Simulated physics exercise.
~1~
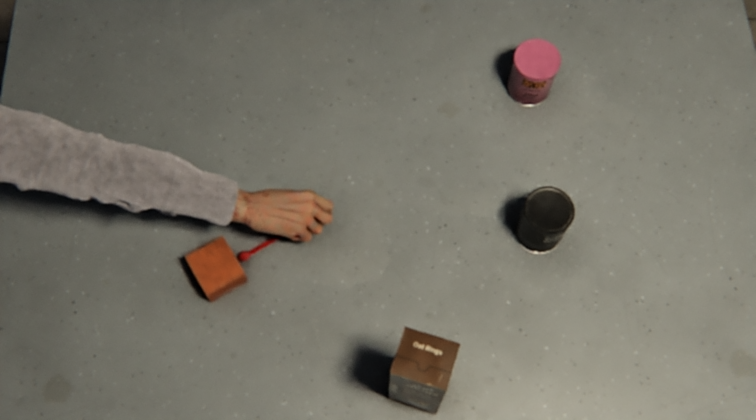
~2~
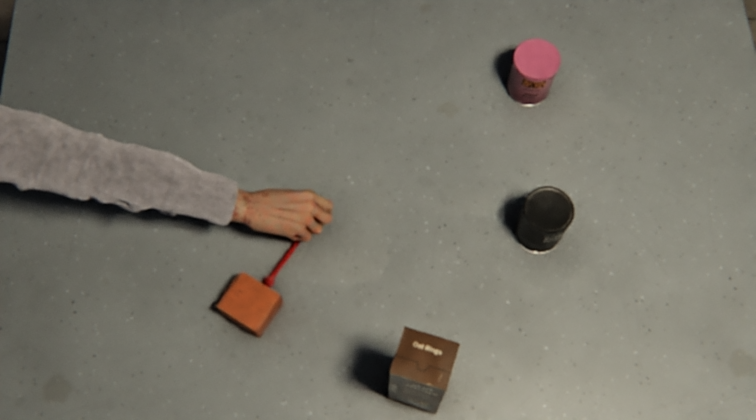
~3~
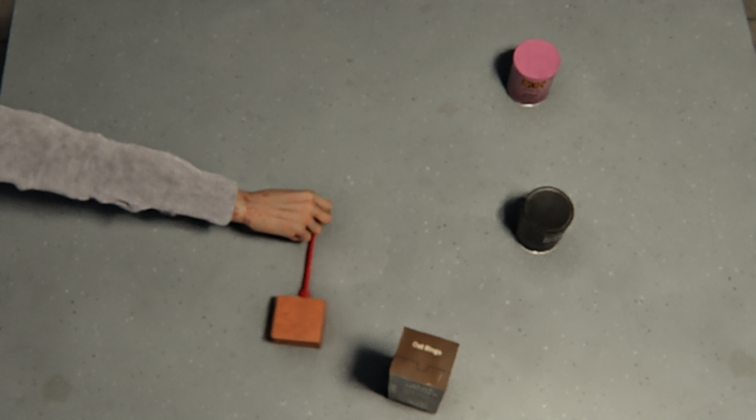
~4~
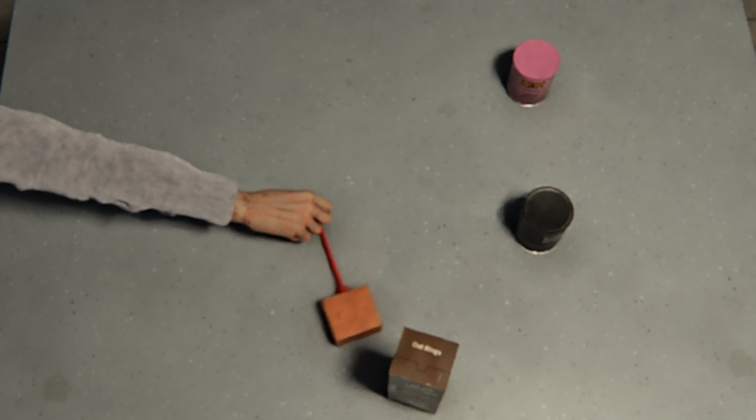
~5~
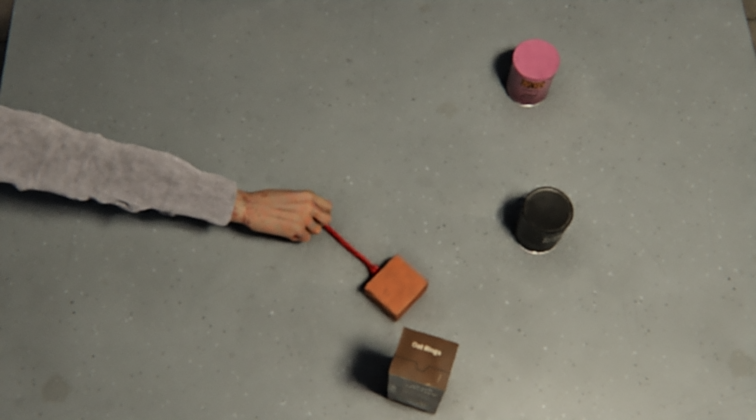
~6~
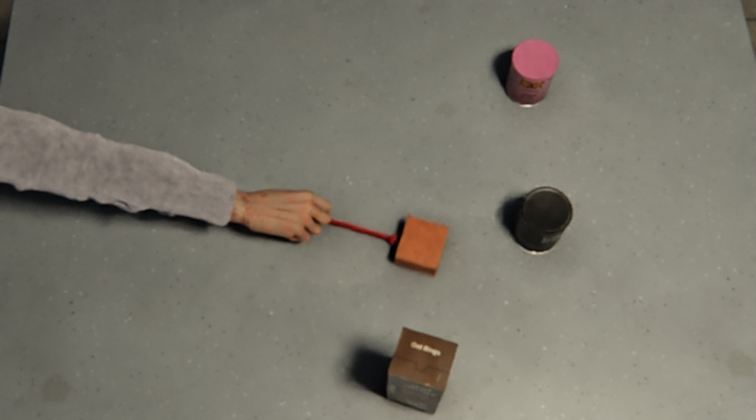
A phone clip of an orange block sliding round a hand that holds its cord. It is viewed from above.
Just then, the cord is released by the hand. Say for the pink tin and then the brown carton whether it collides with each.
Result: Pink tin - no collision, brown carton - no collision.
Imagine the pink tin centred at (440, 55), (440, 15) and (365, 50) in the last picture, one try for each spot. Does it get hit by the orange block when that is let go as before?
Outcomes in order: Hit, then hit, then no hit.
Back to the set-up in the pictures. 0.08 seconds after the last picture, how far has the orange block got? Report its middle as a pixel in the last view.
(434, 157).
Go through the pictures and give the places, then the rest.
Orange block (215, 265); pink tin (538, 58); brown carton (425, 358); black tin (549, 209), in the first picture.
Orange block (249, 301), in the second picture.
Orange block (298, 318), in the third picture.
Orange block (352, 312), in the fourth picture.
Orange block (397, 284), in the fifth picture.
Orange block (422, 242); pink tin (536, 59); brown carton (424, 358); black tin (548, 210); going round anticlockwise, in the sixth picture.
Then, 0.08 s later than the last view, block near (434, 157).
Then, 0.20 s later than the last view, block near (447, 49).
Finally, block off the table. The pink tin stays untouched and the brown carton remains clear.
